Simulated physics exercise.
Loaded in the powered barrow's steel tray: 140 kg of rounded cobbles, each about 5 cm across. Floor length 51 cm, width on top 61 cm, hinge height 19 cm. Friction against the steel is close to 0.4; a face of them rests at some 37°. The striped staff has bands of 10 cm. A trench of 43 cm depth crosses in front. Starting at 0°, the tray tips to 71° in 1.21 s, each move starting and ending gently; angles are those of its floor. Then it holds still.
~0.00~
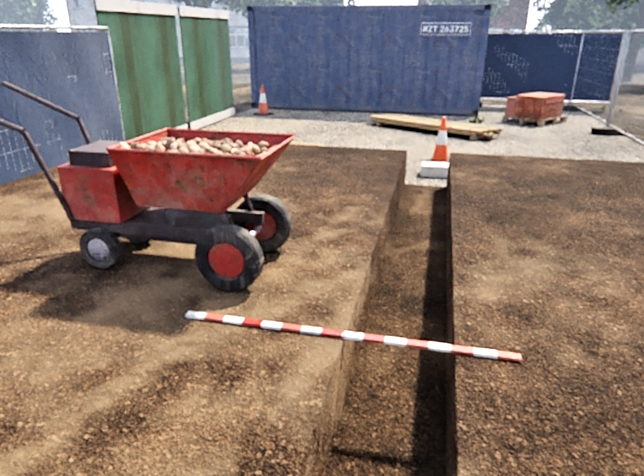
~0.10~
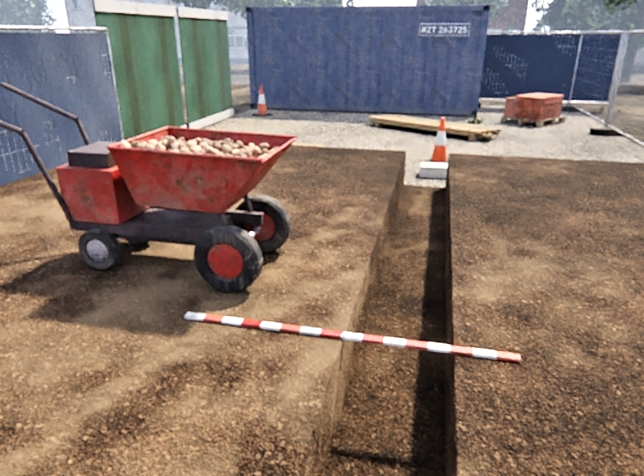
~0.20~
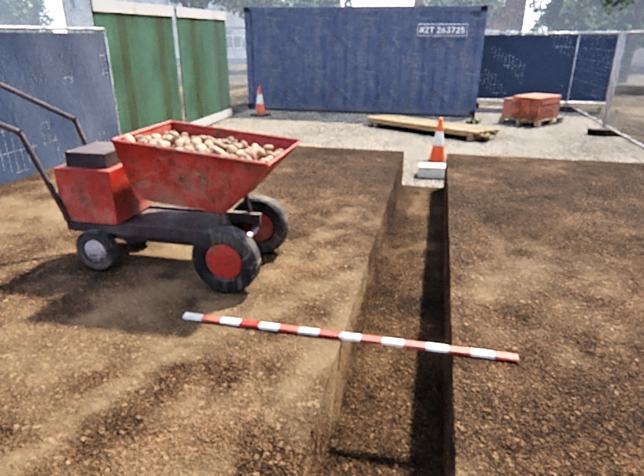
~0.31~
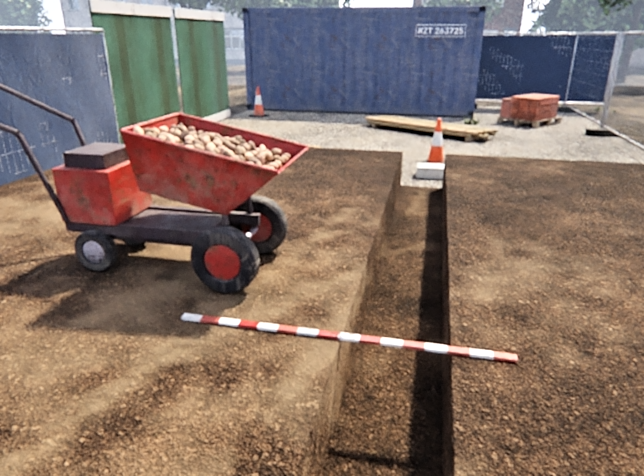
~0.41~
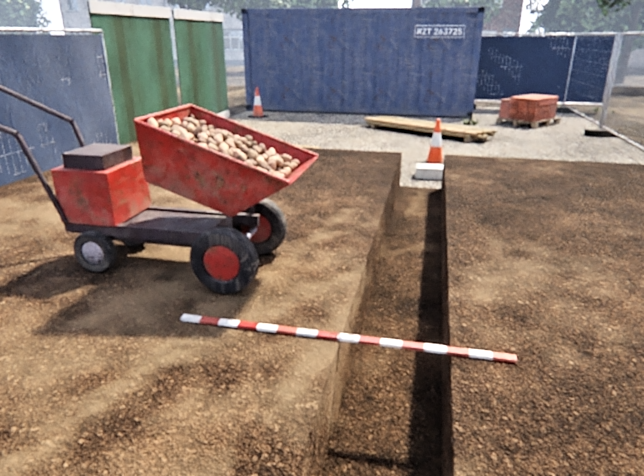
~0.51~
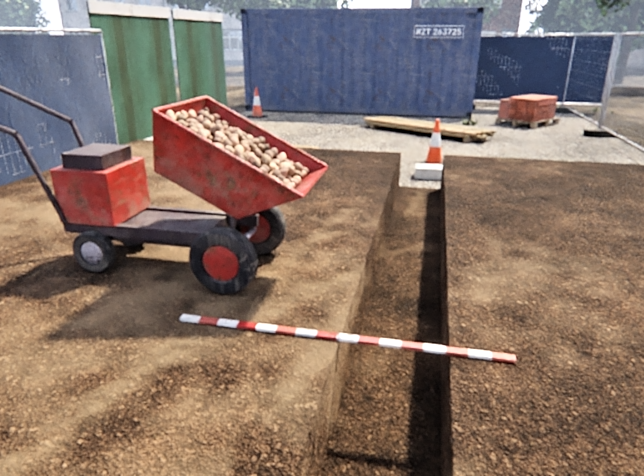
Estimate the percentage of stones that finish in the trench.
Close to 100 in a hundred.
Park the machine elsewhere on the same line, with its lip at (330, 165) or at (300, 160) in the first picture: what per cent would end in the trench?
About 75 and 100 per cent.
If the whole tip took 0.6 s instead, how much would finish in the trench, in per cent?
It would be near 100 per cent.
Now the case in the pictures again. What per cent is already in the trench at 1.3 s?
Some 40 per cent.
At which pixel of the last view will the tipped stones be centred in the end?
Near (399, 341).
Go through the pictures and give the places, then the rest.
The tray is at 0°, its lip at (261, 159); the top of the load is at (203, 145), in the first picture.
The tray is at 1°, its lip at (262, 161); the top of the load is at (198, 144); the stones move at 0.2 m/s on average, in the second picture.
Lip at (268, 165), floor tilted 5°, highest stones at (172, 138); the stones move at 0.4 m/s on average, in the third picture.
The tray is at 11°, its lip at (278, 172); the top of the load is at (174, 130); the stones move at 0.6 m/s on average, in the fourth picture.
Lip at (290, 183), floor tilted 19°, highest stones at (186, 123); the stones move at 0.7 m/s on average, in the fifth picture.
The tray is at 27°, its lip at (302, 196); the top of the load is at (199, 117); the stones move at 0.8 m/s on average, in the sixth picture.
After 0.9 s the floor is at 60°; 100 % in the tray; the foremost stones are at (341, 232).
After 1.3 s the floor is at 71°; 58 % in the tray, 2 % short of the trench, 40 % in the trench; the foremost stones are at (433, 364).
After 1.7 s the floor is at 71°; 25 % in the tray, 2 % short of the trench, 74 % in the trench; the foremost stones are at (437, 368).
After 3.6 s the floor is at 71°; 0 % in the tray, 100 % in the trench; the foremost stones are at (438, 360).
